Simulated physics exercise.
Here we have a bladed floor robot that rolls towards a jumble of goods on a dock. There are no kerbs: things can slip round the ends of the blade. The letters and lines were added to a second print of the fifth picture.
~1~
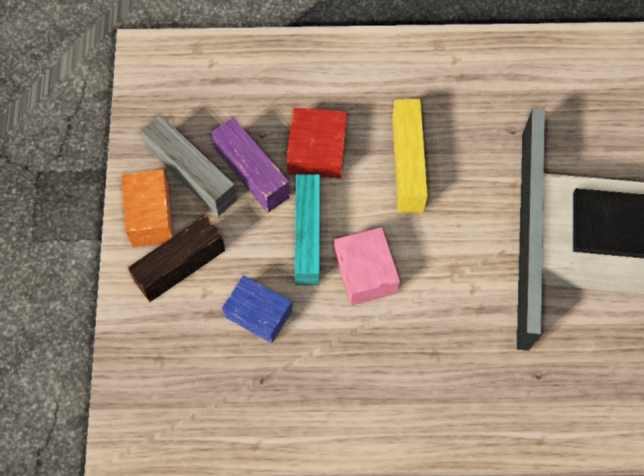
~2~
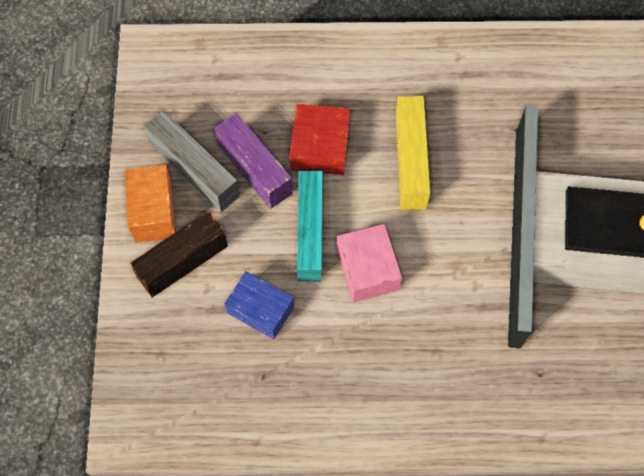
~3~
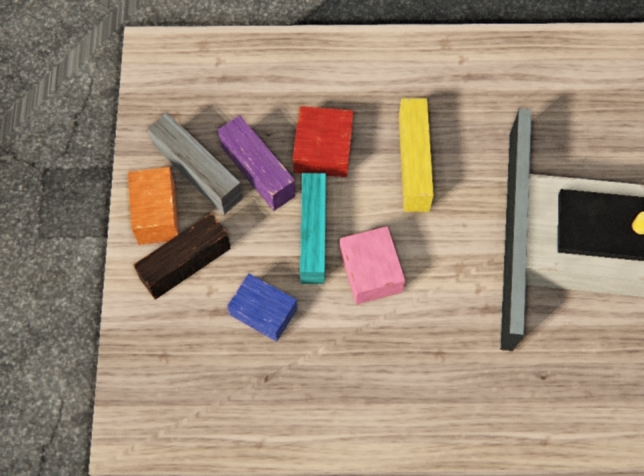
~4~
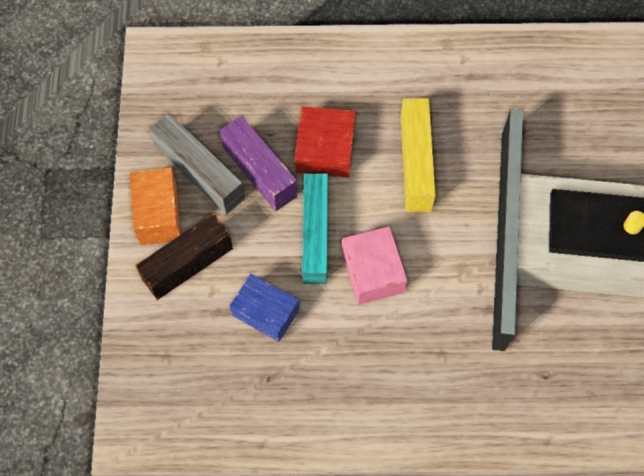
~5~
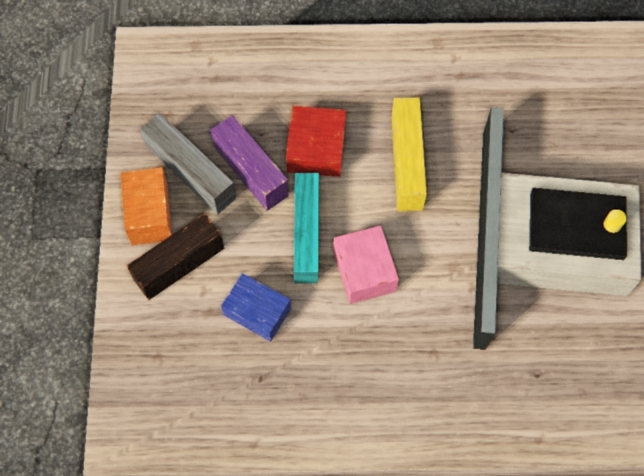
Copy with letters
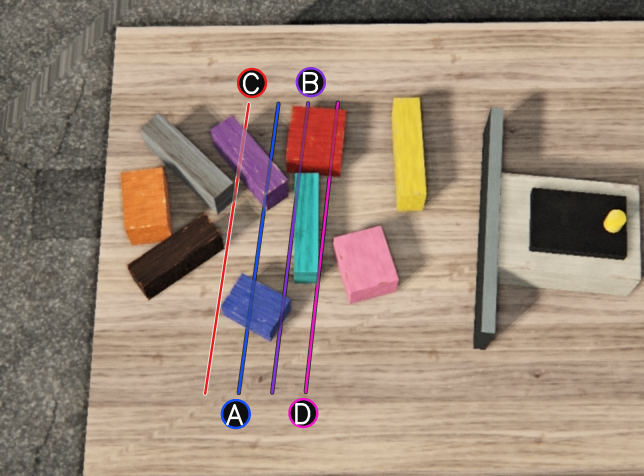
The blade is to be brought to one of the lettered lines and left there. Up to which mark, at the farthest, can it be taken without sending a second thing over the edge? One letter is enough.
It should halt at C.
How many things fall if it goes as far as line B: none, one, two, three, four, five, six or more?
By then, none.
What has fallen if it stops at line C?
The orange crate goes over.
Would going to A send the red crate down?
No.
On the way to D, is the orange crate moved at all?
No.
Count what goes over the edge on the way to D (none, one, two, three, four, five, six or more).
In all, none.
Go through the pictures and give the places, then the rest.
Blue crate (258, 309); red crate (317, 143); orange crate (148, 209), in the first frame.
Robot (606, 221); purple bar (253, 161), in the second frame.
Robot (599, 224); yellow bar (415, 155), in the third frame.
Robot (591, 224); grey stick (197, 164), in the fourth frame.
Robot (570, 222); blue crate (257, 308); red crate (317, 141); orange crate (147, 207), in the fifth frame.
On the copy, A at (260, 239); B at (291, 239); C at (228, 240); D at (323, 239).
On C. First, robot (476, 224); yellow bar (383, 154); pink crate (358, 262).
Then, robot (380, 225); grey stick (178, 167); purple bar (209, 166).
Finally, robot (307, 226); orange crate over the edge; grey stick (112, 166); one fallen.
By contrast, A is within the limit but short; B is within the limit but short; D is within the limit but short.
